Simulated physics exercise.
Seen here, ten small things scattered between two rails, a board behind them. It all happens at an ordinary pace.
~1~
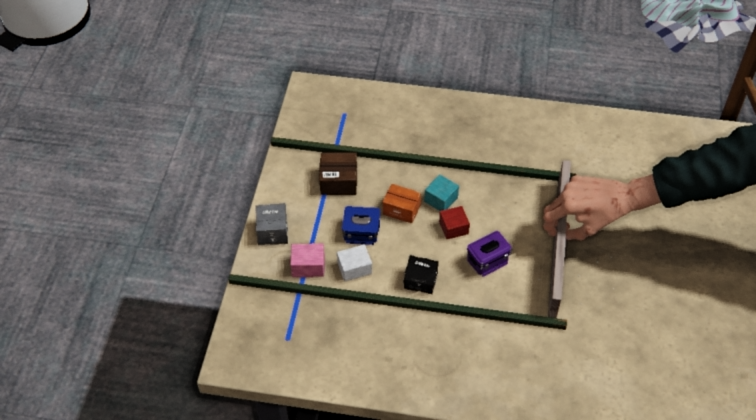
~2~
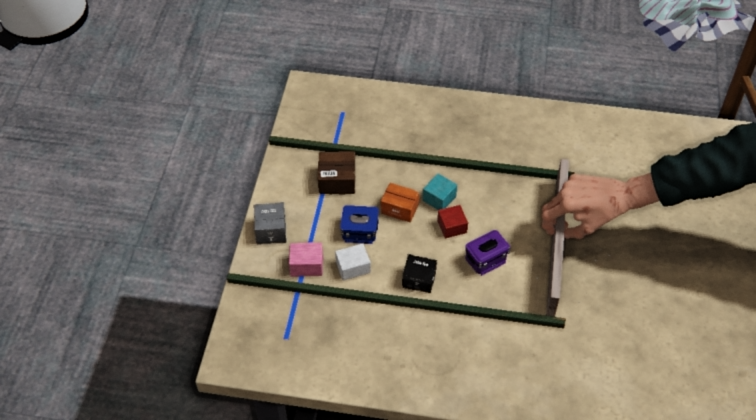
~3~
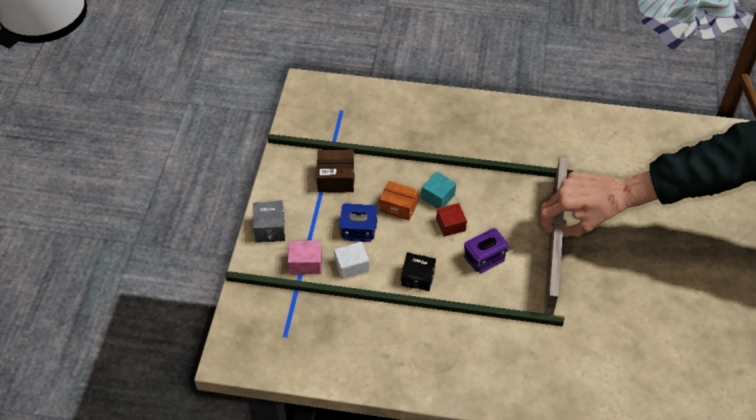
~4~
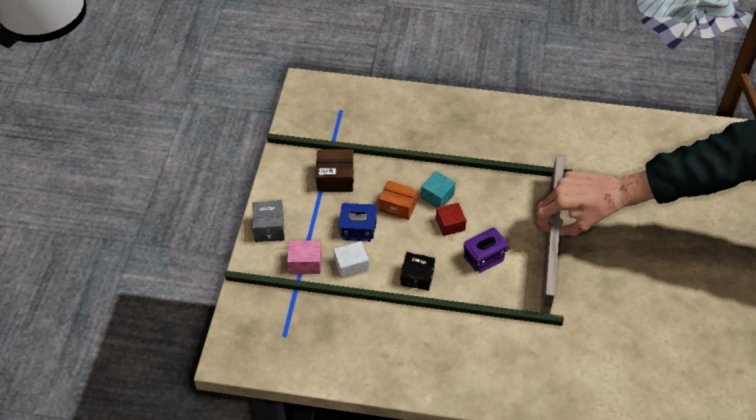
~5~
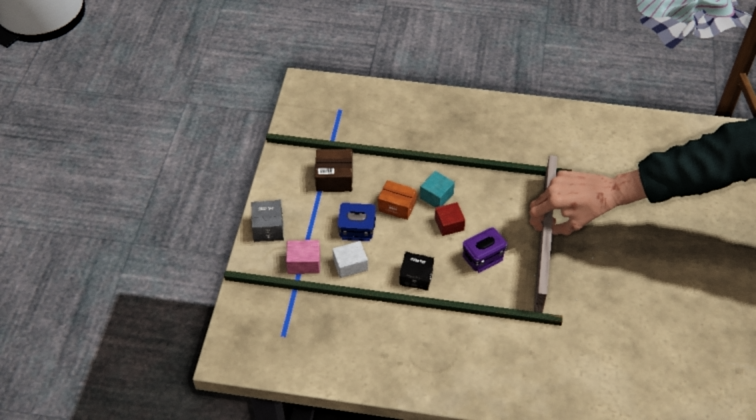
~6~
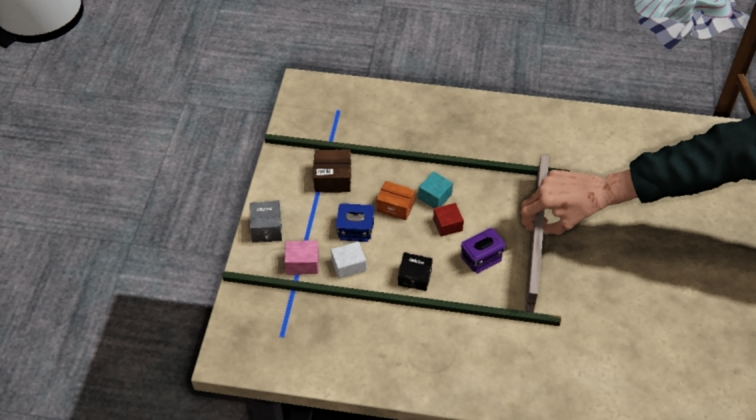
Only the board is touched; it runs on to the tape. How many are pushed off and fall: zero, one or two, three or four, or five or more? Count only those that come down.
Outcome: The number that fall off is one or two.
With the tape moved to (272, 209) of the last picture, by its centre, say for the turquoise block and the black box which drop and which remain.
The turquoise block remains up, the black box holds on.
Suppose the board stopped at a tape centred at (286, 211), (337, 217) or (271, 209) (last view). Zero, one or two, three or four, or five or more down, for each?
One after another: Either one or two; zero; 5 or more.
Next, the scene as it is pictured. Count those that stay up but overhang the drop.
Overhanging: 0.
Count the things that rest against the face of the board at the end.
That makes 4.
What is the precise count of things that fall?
In all, 2 of them.
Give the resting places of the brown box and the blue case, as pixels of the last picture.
About (281, 163), and the other about (269, 212).
Soon after, none off yet; grey box at rest near (266, 222); pink block at rest near (302, 258); brown box at rest near (333, 171).
After that, none off yet; grey box at rest near (265, 221); pink block displaced about its own width near (261, 248); brown box displaced a little near (313, 167).
In the end, the number that fall off is one or two; gone, pink block and grey box.
